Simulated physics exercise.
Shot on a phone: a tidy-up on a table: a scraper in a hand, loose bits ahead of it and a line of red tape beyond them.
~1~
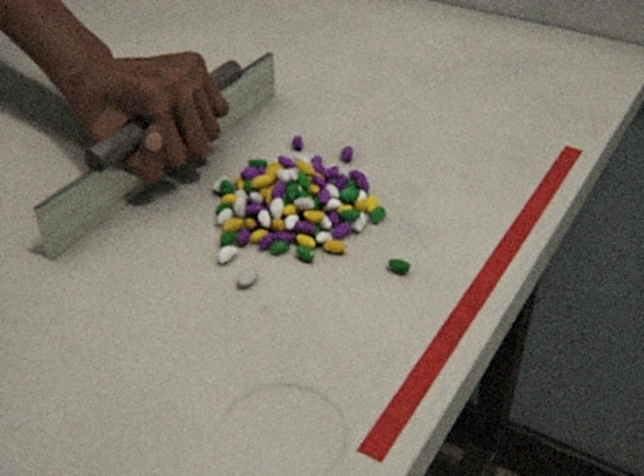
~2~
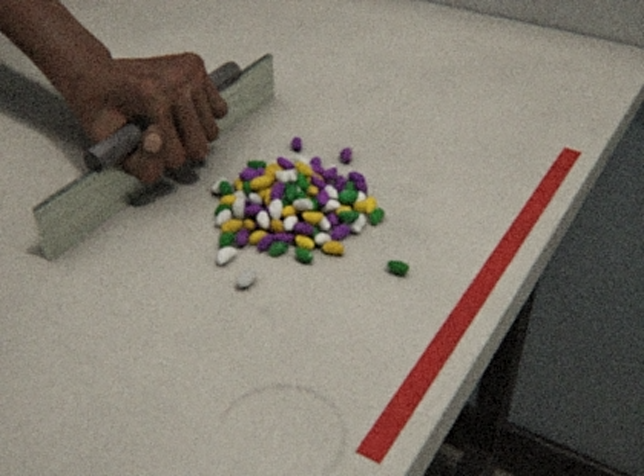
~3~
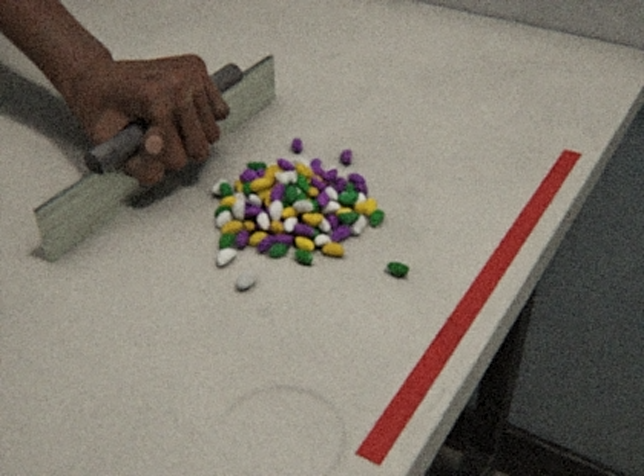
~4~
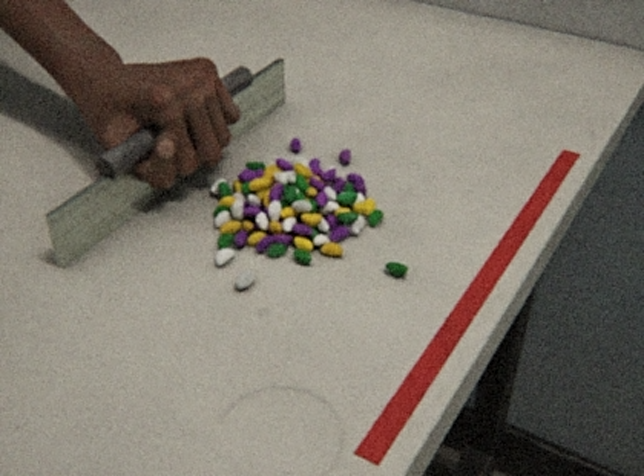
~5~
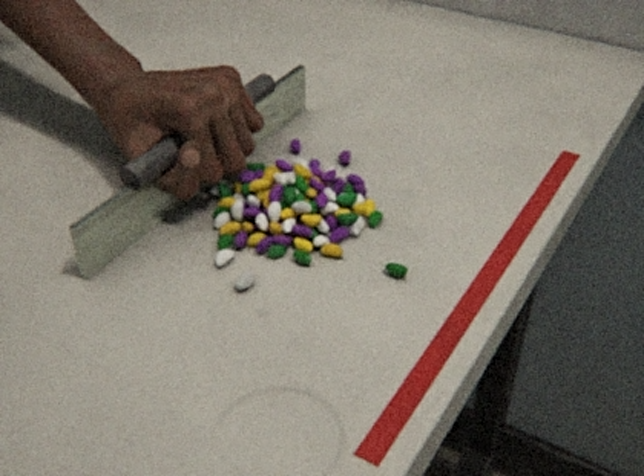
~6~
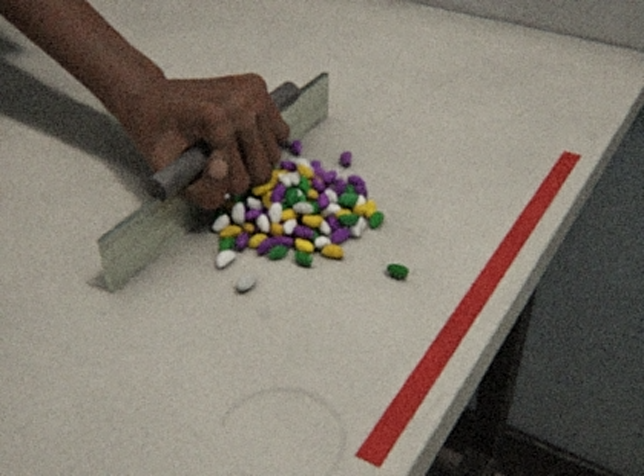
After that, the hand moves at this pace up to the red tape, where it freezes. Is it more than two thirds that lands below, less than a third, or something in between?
The amount knocked off surpasses two thirds.
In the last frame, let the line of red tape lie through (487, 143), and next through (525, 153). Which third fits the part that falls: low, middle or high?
For the first place it's below one third, and for the second it's in the middle band.
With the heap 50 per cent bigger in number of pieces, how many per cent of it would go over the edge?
Roughly 90 per cent of the heap.
Soon, scraper still moving, near (362, 186); heap all on the table, its front near (474, 267).
A while on, scraper stopped at the red tape; heap most over the edge.
Towards the end, scraper stopped at the red tape; heap nearly all over the edge.
Finally, scraper stopped at the red tape; heap nearly all over the edge.
